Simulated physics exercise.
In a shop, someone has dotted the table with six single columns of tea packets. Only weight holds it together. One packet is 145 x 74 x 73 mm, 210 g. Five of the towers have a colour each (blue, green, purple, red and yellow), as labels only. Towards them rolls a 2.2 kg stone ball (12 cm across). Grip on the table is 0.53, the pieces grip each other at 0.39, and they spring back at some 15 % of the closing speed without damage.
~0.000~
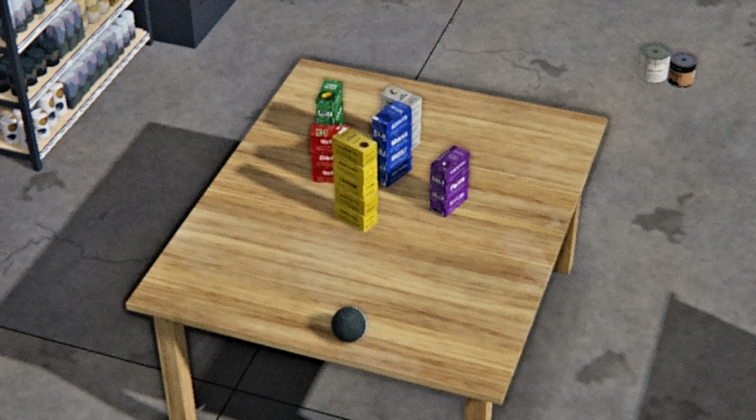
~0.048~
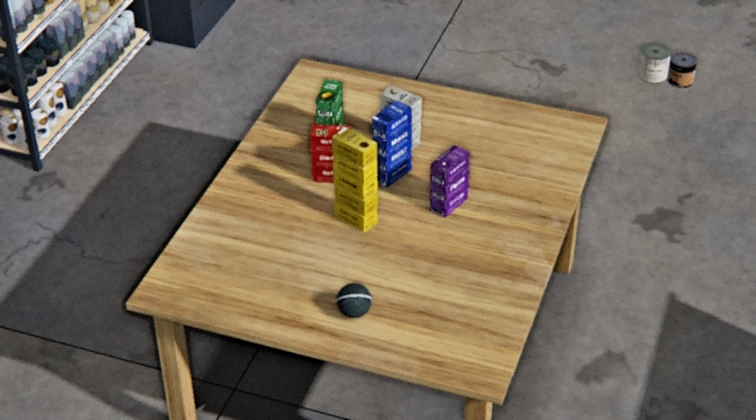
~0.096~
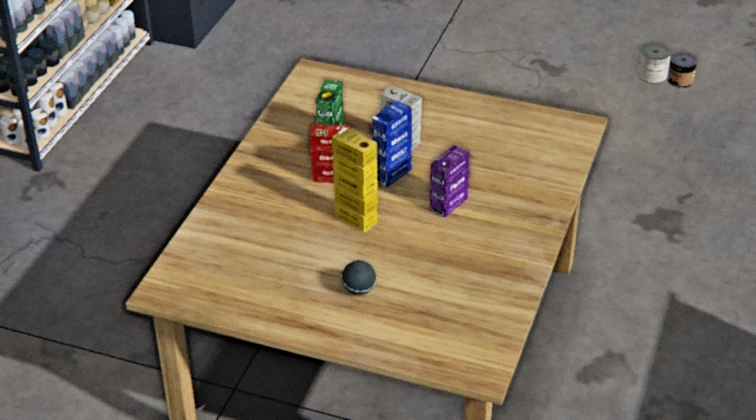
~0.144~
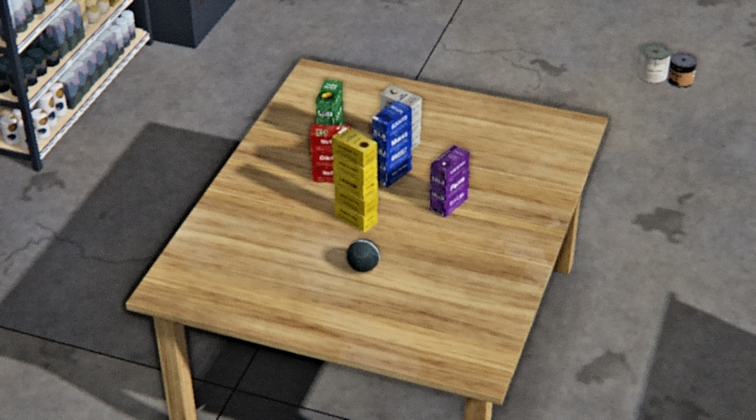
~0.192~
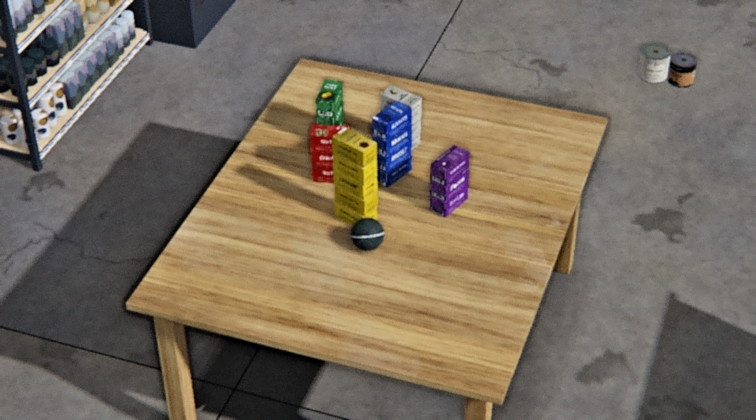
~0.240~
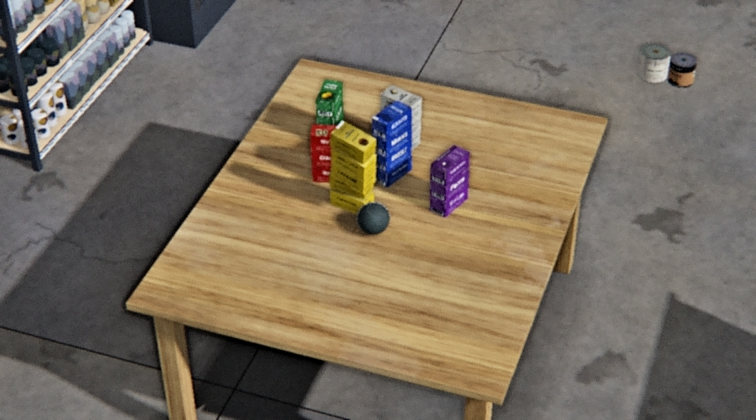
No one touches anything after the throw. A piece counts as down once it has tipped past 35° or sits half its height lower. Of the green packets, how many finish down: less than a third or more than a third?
Less than a third of them.
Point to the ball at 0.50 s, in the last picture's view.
Around (404, 158).
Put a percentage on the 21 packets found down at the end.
About 35 per cent.
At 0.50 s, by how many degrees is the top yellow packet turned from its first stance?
About 80°.
Around 0.36 s, ball still moving; none of the 3 green packets down (3 of 21 in all colours); top green packet unmoved; top yellow packet tipped 49°.
Around 0.50 s, ball still moving; none of the 3 green packets down (5 of 21 in all colours); top green packet unmoved; top yellow packet on its side.
Around 0.76 s, ball still moving; none of the 3 green packets down (5 of 21 in all colours); top green packet displaced 18 mm; top yellow packet upside down.
Finally (1.6 s), ball rolling away; none of the 3 green packets down (7 of 21 in all colours); top green packet displaced 18 mm; top blue packet upside down. That is 0 per cent. Seen by the last camera, middles, top green packet near (330, 95), top blue packet near (419, 187).
